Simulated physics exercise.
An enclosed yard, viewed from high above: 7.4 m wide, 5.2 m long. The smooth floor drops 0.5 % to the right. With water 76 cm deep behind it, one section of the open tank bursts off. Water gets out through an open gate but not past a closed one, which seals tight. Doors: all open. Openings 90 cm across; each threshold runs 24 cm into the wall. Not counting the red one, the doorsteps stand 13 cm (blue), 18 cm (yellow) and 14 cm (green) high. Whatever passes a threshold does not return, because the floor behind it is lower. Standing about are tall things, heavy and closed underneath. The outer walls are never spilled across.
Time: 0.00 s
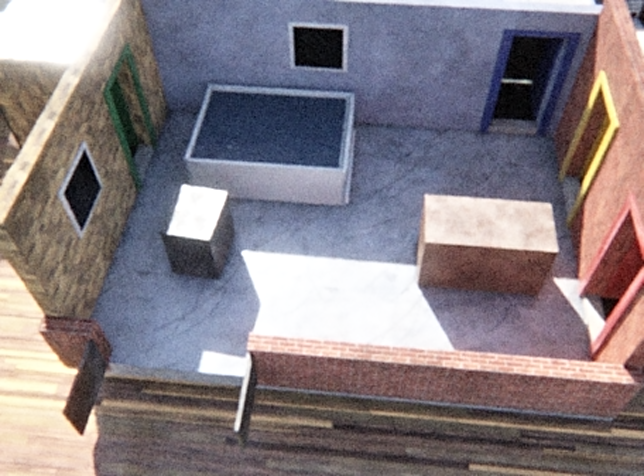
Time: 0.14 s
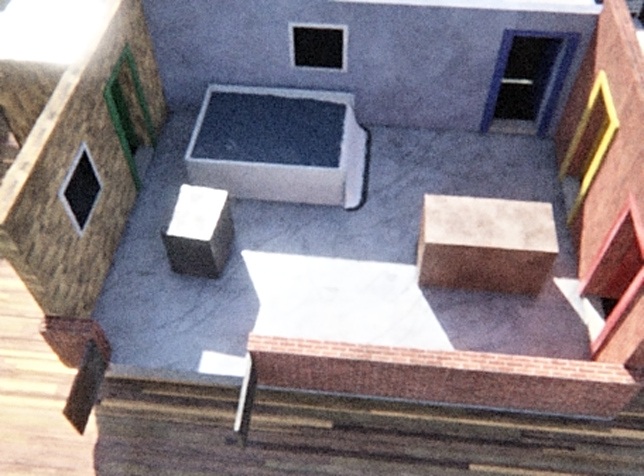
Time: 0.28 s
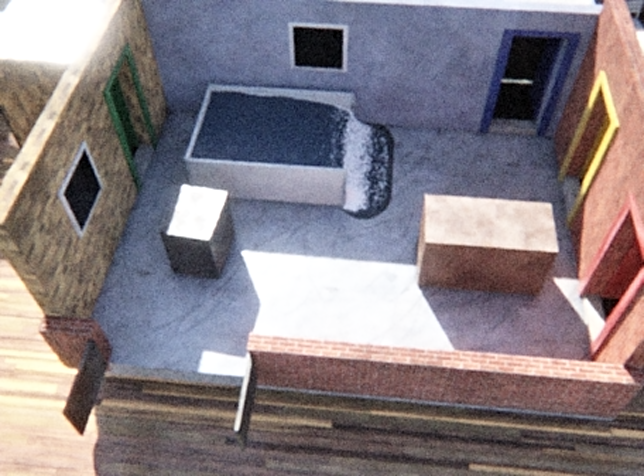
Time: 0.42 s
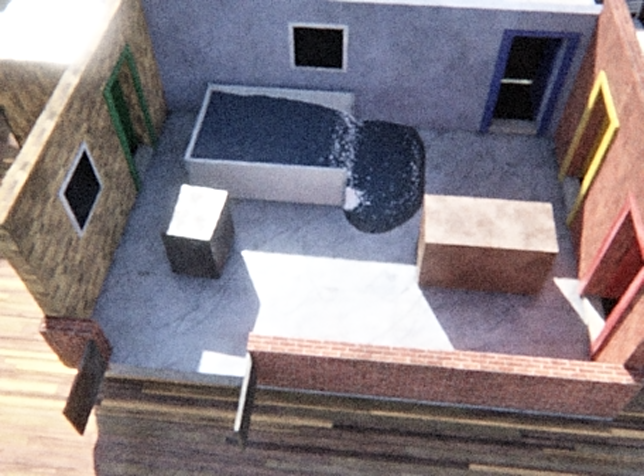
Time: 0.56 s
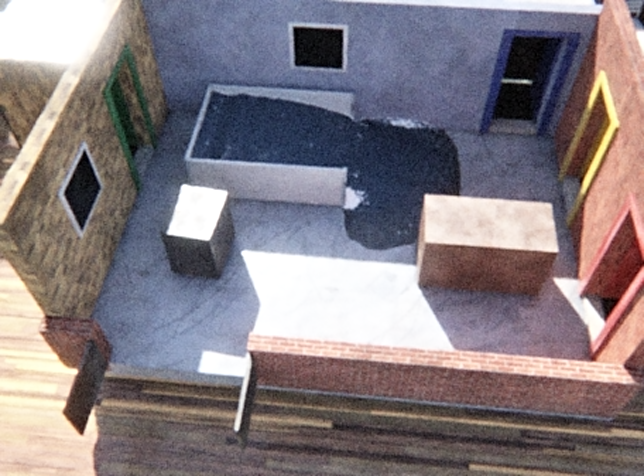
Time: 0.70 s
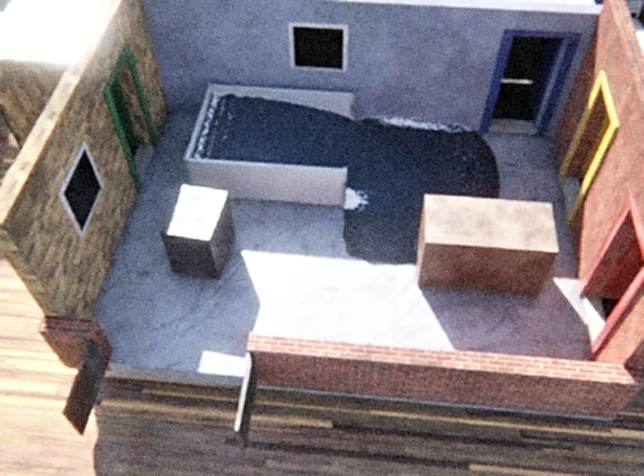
Walled yard seen from above, dark water pouring from the open right end of a tank and spreading across the grey floor.
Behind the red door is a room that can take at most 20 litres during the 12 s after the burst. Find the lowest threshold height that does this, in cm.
The lowest height is about 10.5 cm.
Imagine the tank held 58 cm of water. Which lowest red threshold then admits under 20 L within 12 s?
Roughly 8.0 cm high.
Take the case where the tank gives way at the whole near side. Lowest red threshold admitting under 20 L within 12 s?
With that break, close to 23 cm.
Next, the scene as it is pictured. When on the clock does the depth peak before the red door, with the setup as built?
I'd guess close to 4.5 seconds.
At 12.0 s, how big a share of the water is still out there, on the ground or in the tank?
Roughly 72 %.
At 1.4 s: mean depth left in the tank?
Around 43 cm on average.
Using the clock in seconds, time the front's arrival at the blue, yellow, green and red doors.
Blue at 0.9 s, yellow at 1.0 s, green at 8.0 s and red at 1.8 s.
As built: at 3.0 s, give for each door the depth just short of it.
In cm: Blue 30, yellow 38, green 0, red 11.
After 1.4 s water covers 35 % of the floor, deepest (47 cm) near (556, 148); it has not reached the red door.
After 3.0 s water covers 50 % of the floor, deepest (46 cm) near (517, 244); 11 cm at the red door, 0 litres in over its 10 cm threshold.
After 12.0 s water covers 95 % of the floor, deepest (12 cm) near (204, 117); 9 cm at the red door, 20 litres in over its 10 cm threshold.
At the red door as built, the water arrived by 1.9 s and peaked near 14 cm at 4.6 s.
With a threshold of 8.5 cm, 37 litres would have come in within the 12 s; with 11.5 cm, 10 litres. So under 20 litres takes about 10.5 cm.
